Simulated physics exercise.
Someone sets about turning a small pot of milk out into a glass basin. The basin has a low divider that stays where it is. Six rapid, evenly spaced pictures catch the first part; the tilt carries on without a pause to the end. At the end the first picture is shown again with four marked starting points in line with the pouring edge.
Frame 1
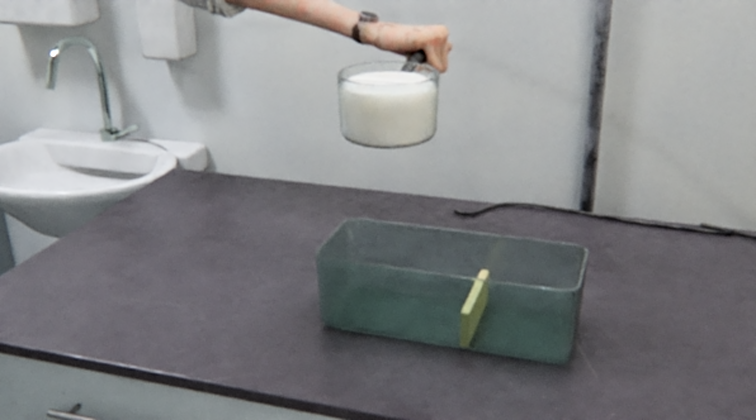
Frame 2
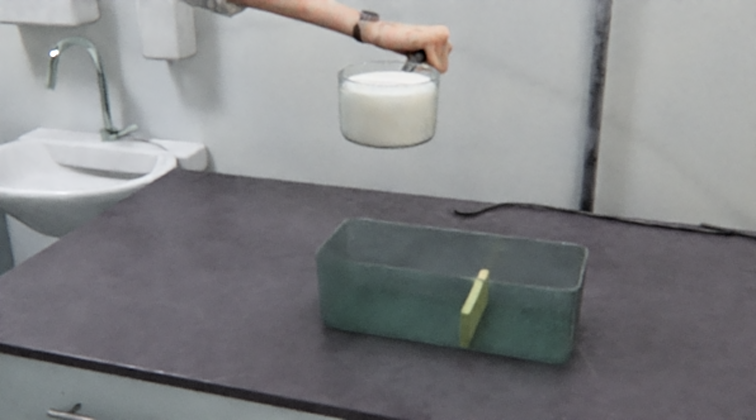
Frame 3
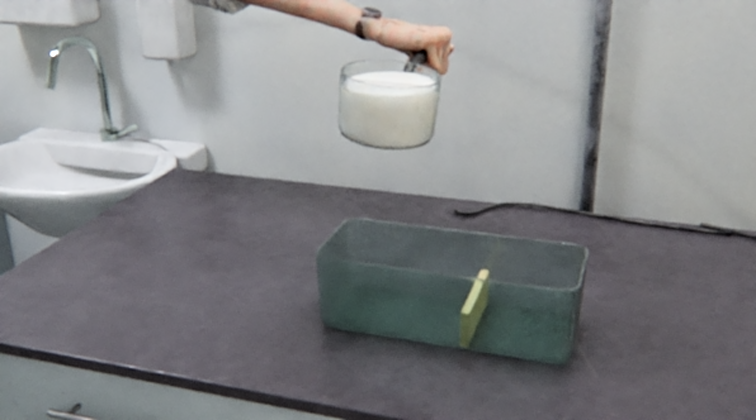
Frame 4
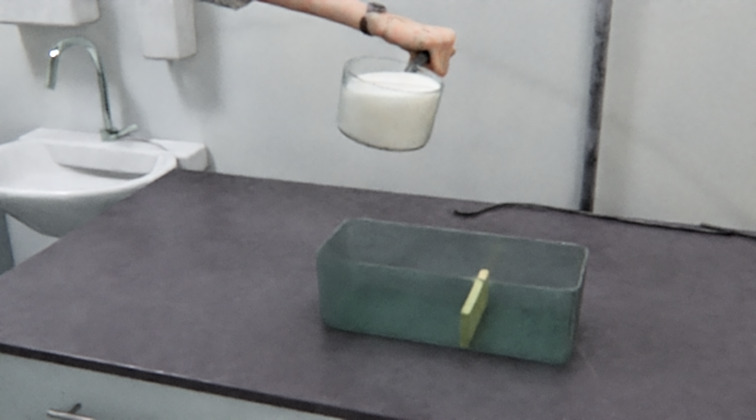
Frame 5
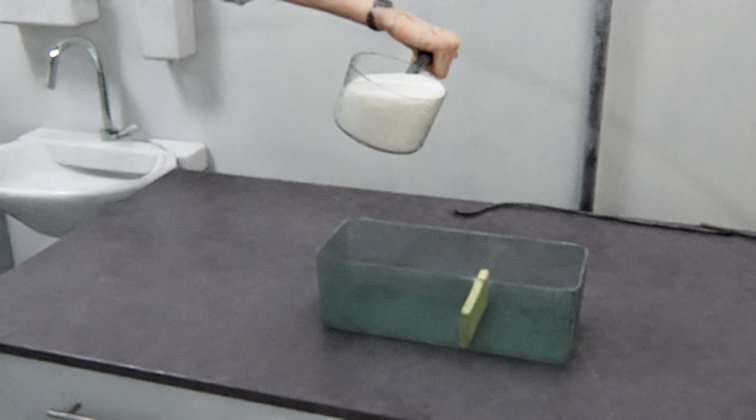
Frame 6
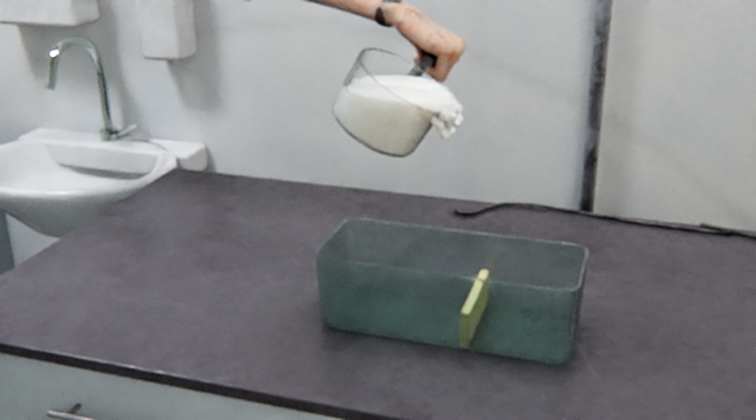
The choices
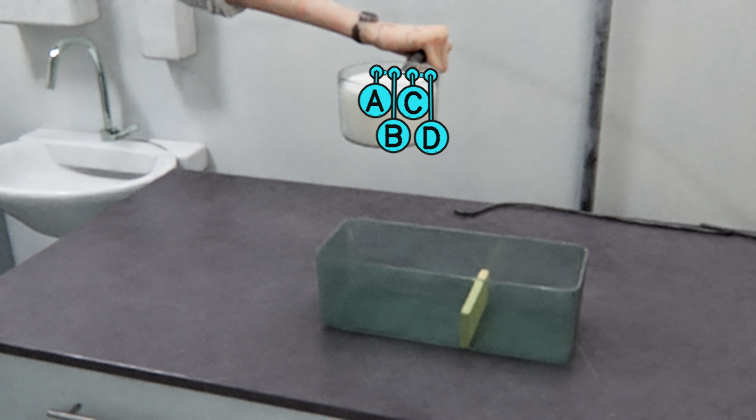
A hand holds a clear pot of milk, then tilts it until milk spills over the lip.
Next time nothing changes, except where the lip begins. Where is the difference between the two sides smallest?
I would pick dot C.
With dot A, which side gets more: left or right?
The left one.
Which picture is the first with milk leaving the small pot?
In picture 5.
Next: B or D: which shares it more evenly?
D it is.
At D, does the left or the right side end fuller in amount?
More ends on the right.
On the marked copy, A at (376, 72); B at (394, 73); C at (412, 74); D at (430, 75).
With A, about 96 % ends left of the wall and 2 % right of it.
With B, about 80 % ends left of the wall and 17 % right of it; 3 % is lost outside.
With C, about 47 % ends left of the wall and 51 % right of it.
With D, about 28 % ends left of the wall and 71 % right of it.
